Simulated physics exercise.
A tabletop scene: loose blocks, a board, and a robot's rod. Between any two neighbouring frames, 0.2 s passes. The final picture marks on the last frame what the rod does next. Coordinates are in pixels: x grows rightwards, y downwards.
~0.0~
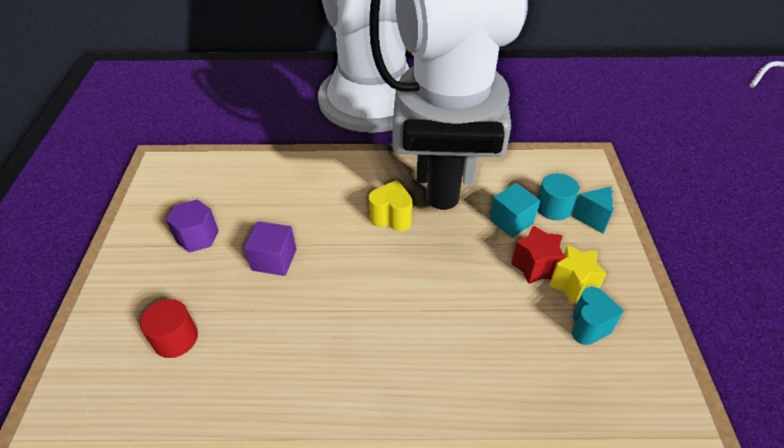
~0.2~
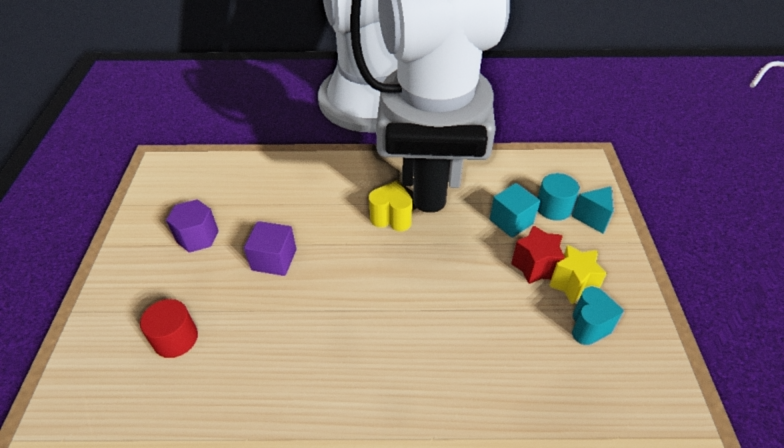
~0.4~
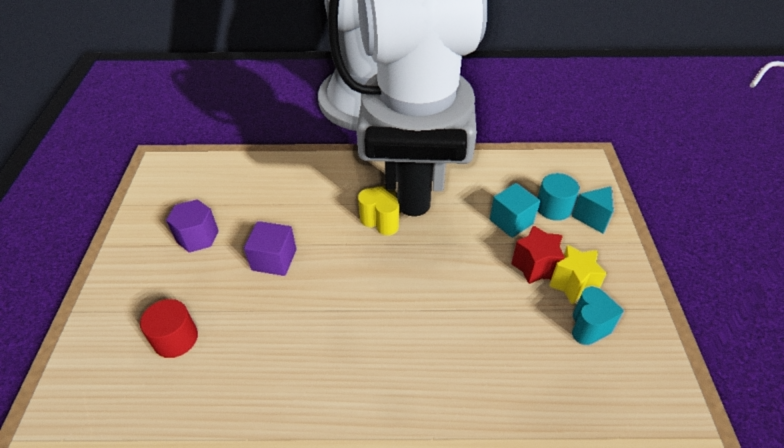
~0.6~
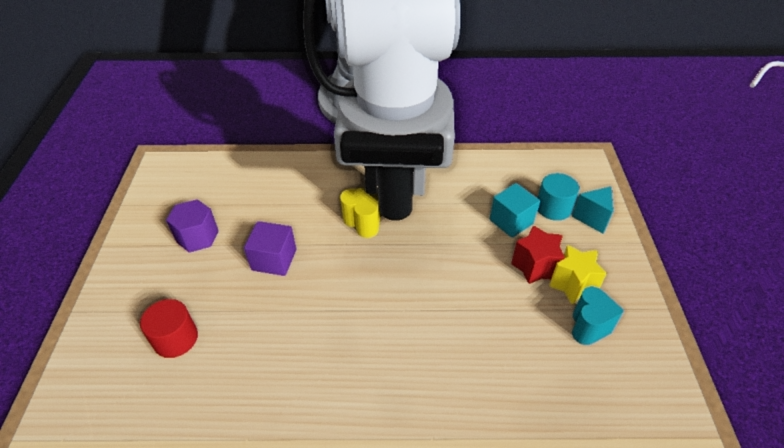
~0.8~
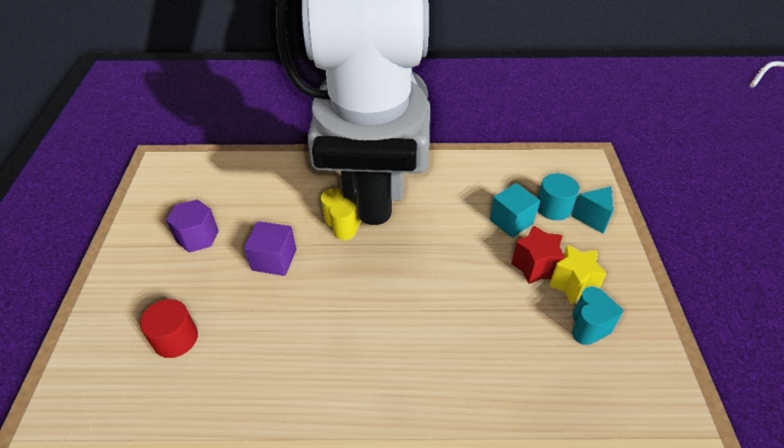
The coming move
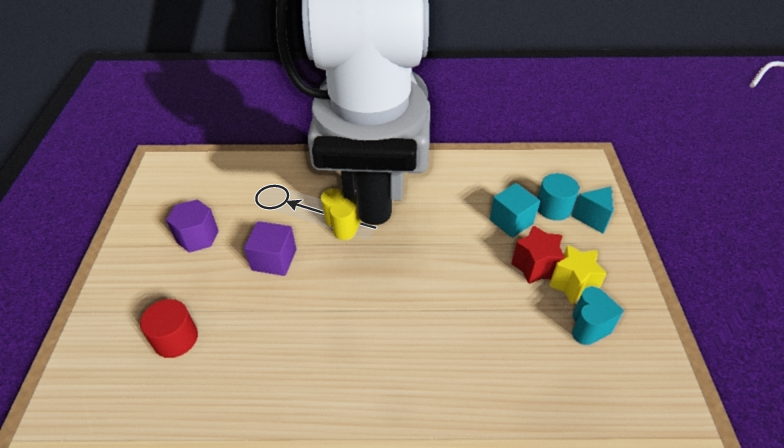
Robot arm moving left across a wooden tabletop, its black rod meeting a yellow heart block and pushing it leftward.
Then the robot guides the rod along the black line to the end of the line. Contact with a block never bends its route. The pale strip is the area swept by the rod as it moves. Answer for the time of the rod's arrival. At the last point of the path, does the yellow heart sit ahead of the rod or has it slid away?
Slid away.
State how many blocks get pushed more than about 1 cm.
The number will come to 1.
The drawn path runs straight from (375, 228) to (272, 197).
One third of the way, rod at (338, 203); yellow heart at (303, 196), turned 25° anticlockwise.
Two thirds of the way, rod at (302, 193); yellow heart at (269, 193), turned 45° anticlockwise.
At the end, rod at (269, 183); purple four-sided block not moved; yellow heart at (248, 194), turned 75° anticlockwise.
